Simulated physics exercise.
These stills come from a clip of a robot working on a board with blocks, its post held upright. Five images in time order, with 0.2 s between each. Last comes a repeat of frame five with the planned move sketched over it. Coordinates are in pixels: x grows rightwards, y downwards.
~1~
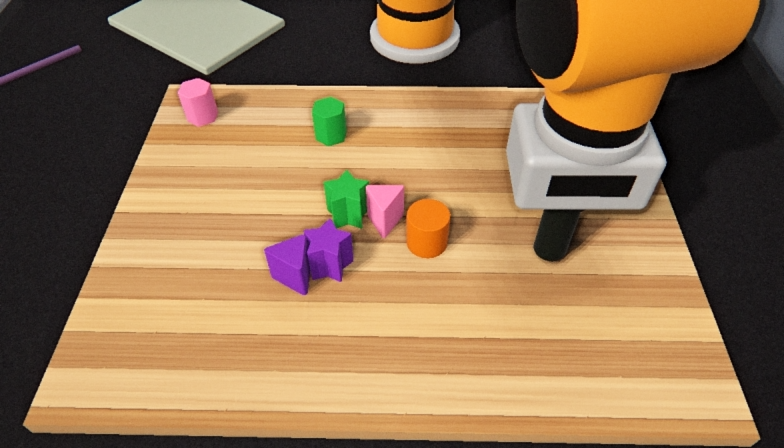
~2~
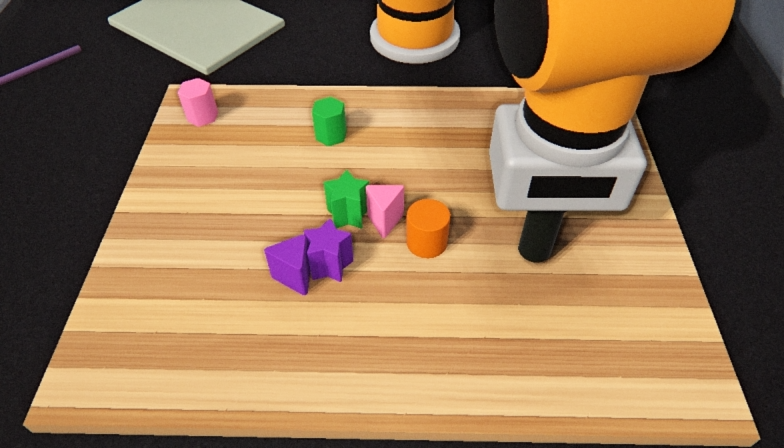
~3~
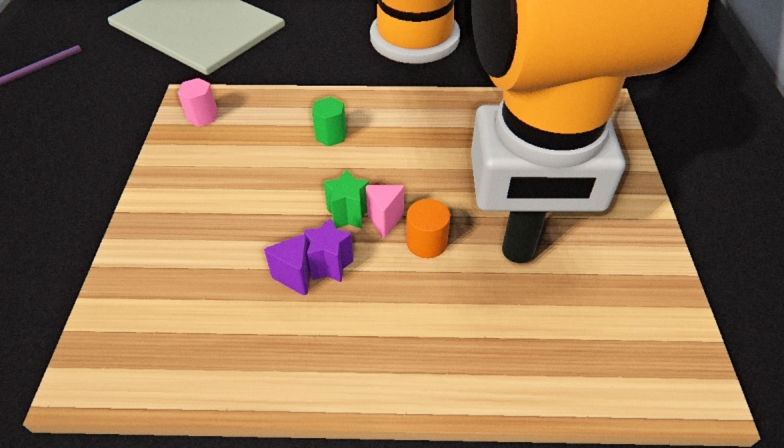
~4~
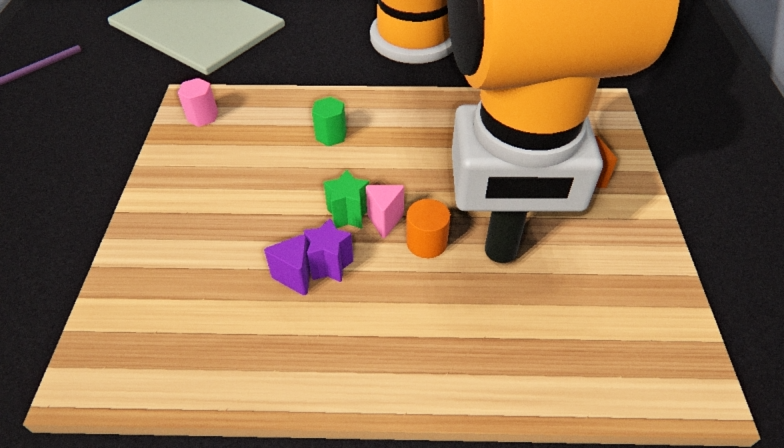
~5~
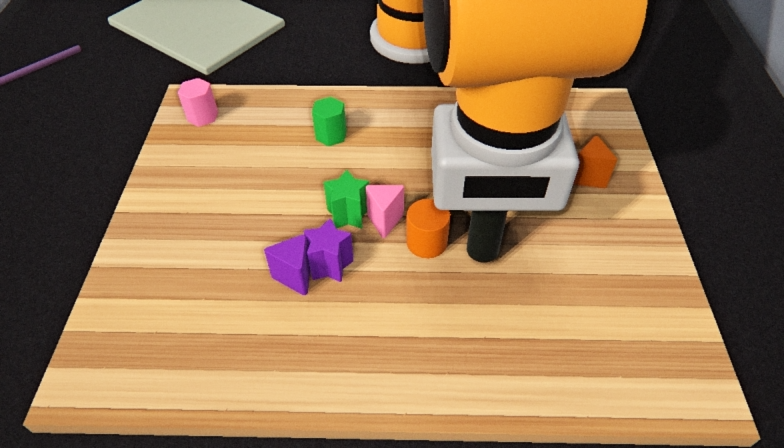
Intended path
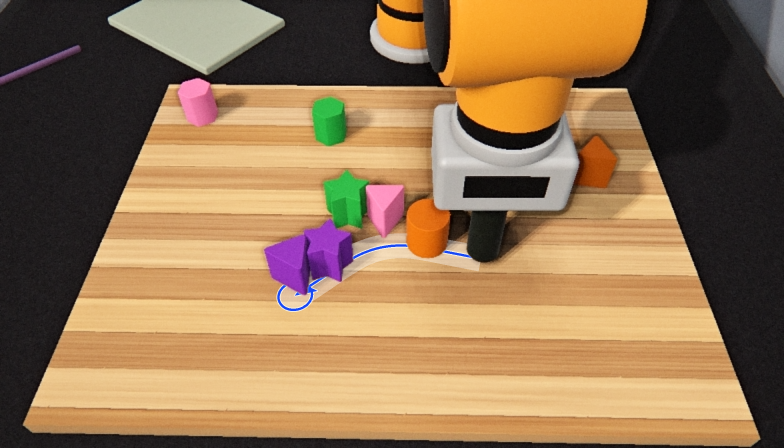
At the start, a robot arm holds a dark post over the right side of a striped wooden board scattered with colourful blocks. The arm slides steadily left toward the orange round block, uncovering another orange block behind it, and ends close beside the round one, while the blocks stay still.
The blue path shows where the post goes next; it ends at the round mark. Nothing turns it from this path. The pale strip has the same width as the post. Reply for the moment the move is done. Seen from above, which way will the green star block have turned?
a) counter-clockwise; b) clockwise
(a)
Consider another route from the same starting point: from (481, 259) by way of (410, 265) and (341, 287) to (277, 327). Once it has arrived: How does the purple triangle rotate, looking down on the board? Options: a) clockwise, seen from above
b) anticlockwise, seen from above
My pick is b.
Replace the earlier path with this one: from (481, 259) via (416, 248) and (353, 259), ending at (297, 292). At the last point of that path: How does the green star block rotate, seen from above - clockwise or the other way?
Top view: Counterclockwise.
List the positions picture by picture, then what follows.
The first picture shows post tip at (549, 249); block tops, purple triangle at (290, 250); purple star block at (326, 237); green star block at (346, 186); pink triangle at (384, 194); orange circular block at (429, 214).
The second picture shows post at (534, 250); blocks unchanged.
The third picture shows post at (518, 251); blocks unchanged.
The fourth picture shows post at (501, 251); blocks unchanged.
The fifth picture shows post at (482, 250); purple triangle at (290, 250); purple star block at (326, 237); green star block at (346, 186); pink triangle at (384, 194); orange circular block at (429, 214).
Path on the board, from (481, 259) via (415, 246) and (352, 259), ending at (295, 296).
What follows on the original path. One third of the way, post at (414, 238); green star block at (334, 180), turned 25° anticlockwise; pink triangle at (366, 181), turned 15° clockwise; orange circular block at (386, 200).
Two thirds of the way, post at (350, 251); purple triangle at (274, 253); purple star block at (310, 243); green star block at (327, 177), turned 30° anticlockwise; pink triangle at (360, 168), turned 25° clockwise; orange circular block at (360, 195).
At the end, post at (293, 288); purple triangle at (221, 258), turned 45° clockwise; purple star block at (253, 269), turned 50° clockwise; green star block at (327, 177), turned 30° anticlockwise; pink triangle at (360, 168), turned 25° clockwise; orange circular block at (360, 195).
